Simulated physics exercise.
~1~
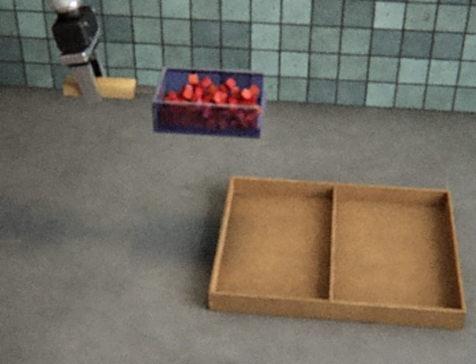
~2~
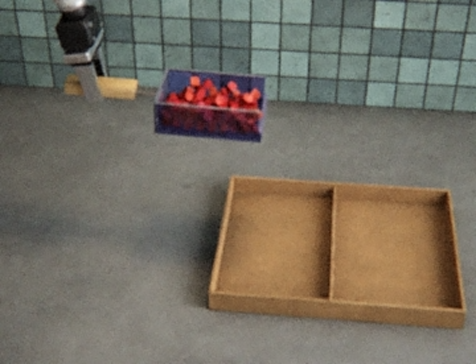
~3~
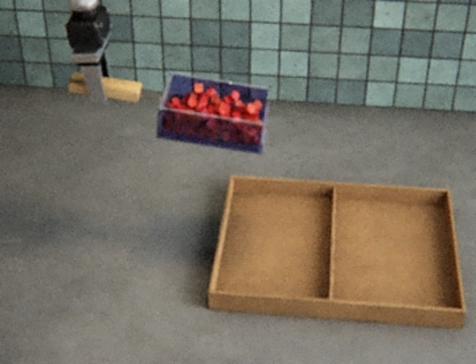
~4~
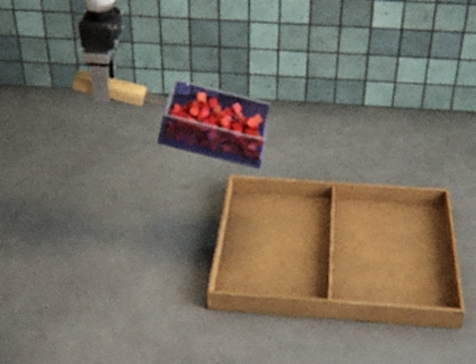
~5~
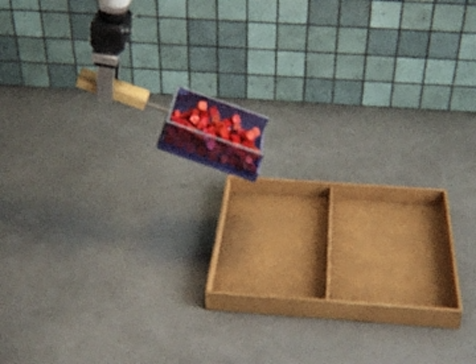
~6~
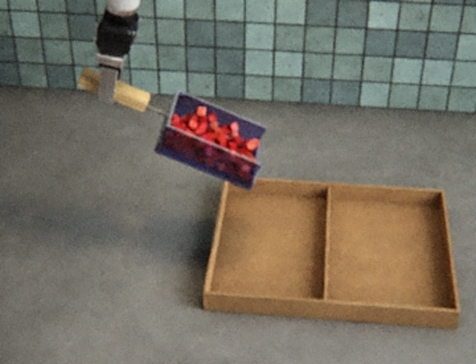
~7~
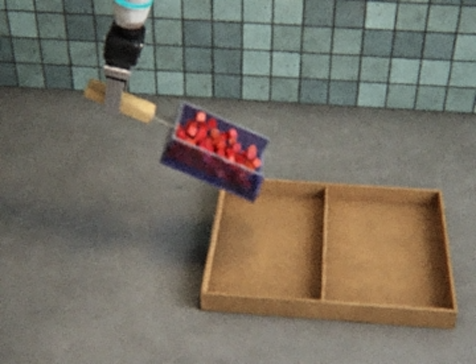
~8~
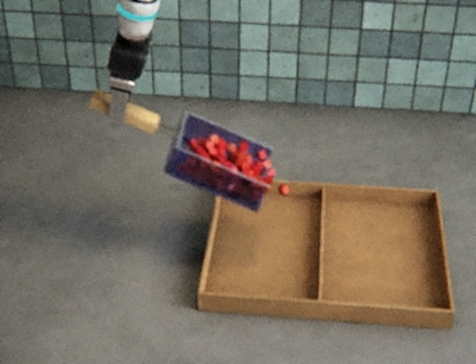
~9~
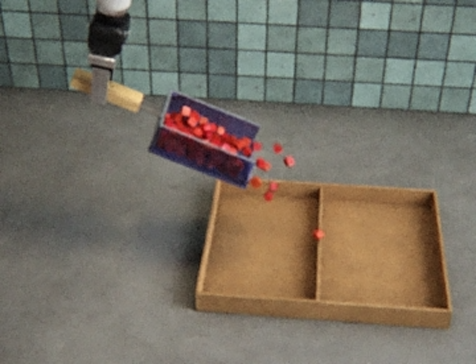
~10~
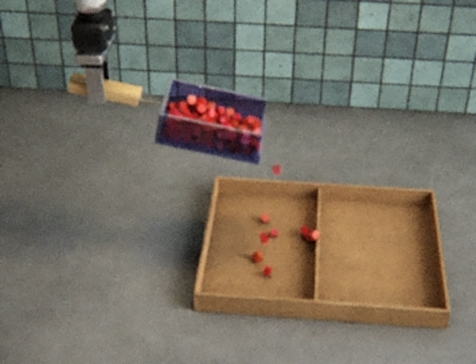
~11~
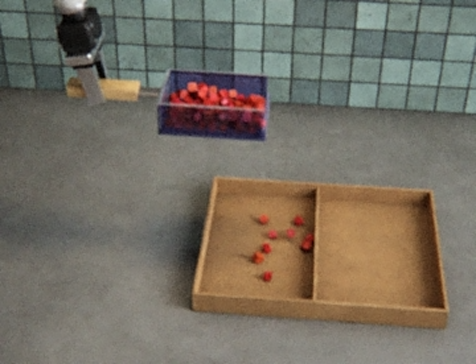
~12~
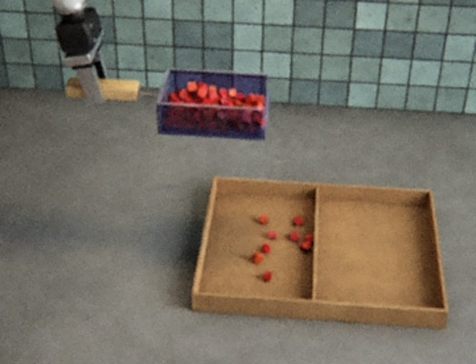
On a grey counter, a robot arm tilting a blue box of red dice, spilling a few into a divided tray's left part, then levelling it.
